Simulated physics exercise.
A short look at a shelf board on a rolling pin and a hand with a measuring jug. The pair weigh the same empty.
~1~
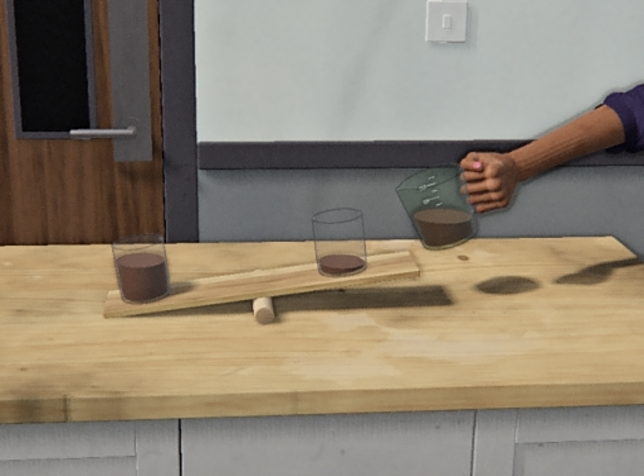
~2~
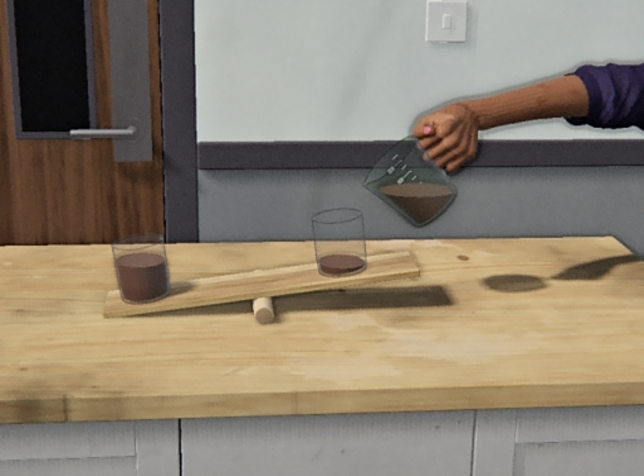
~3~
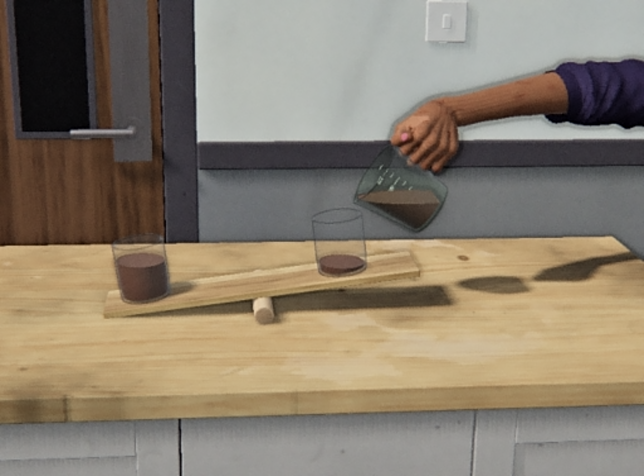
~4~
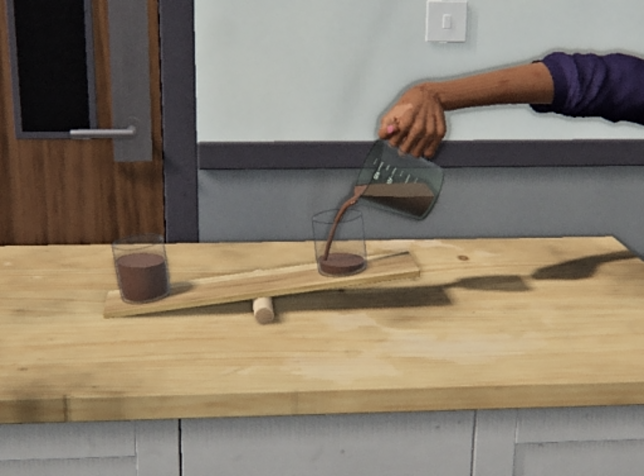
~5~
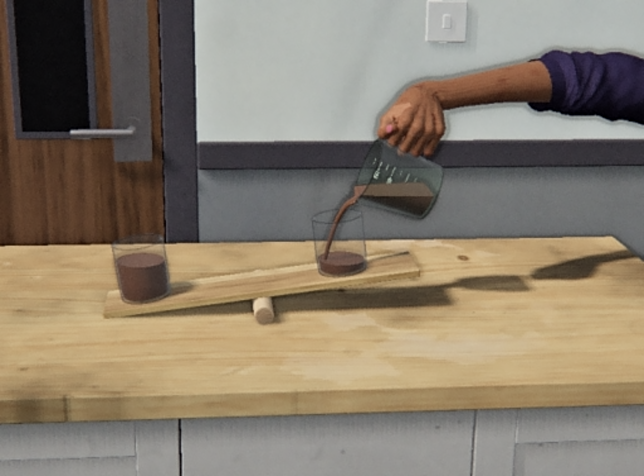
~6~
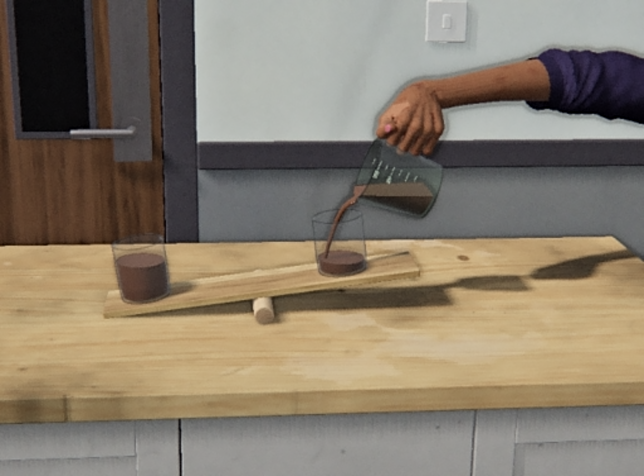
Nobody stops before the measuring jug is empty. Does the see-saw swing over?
In the end the shelf board stays as it is.
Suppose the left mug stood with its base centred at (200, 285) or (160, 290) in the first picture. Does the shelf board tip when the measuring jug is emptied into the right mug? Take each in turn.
One after the other: Changes sides, stays.
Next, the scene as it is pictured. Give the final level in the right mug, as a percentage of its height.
About 60 per cent.
A moment on, the right mug is about a third full; the shelf board leans as before.
Further on, the right mug is about half full; the shelf board leans as before.
When it is over, the right mug is about two thirds full; the shelf board leans as before.
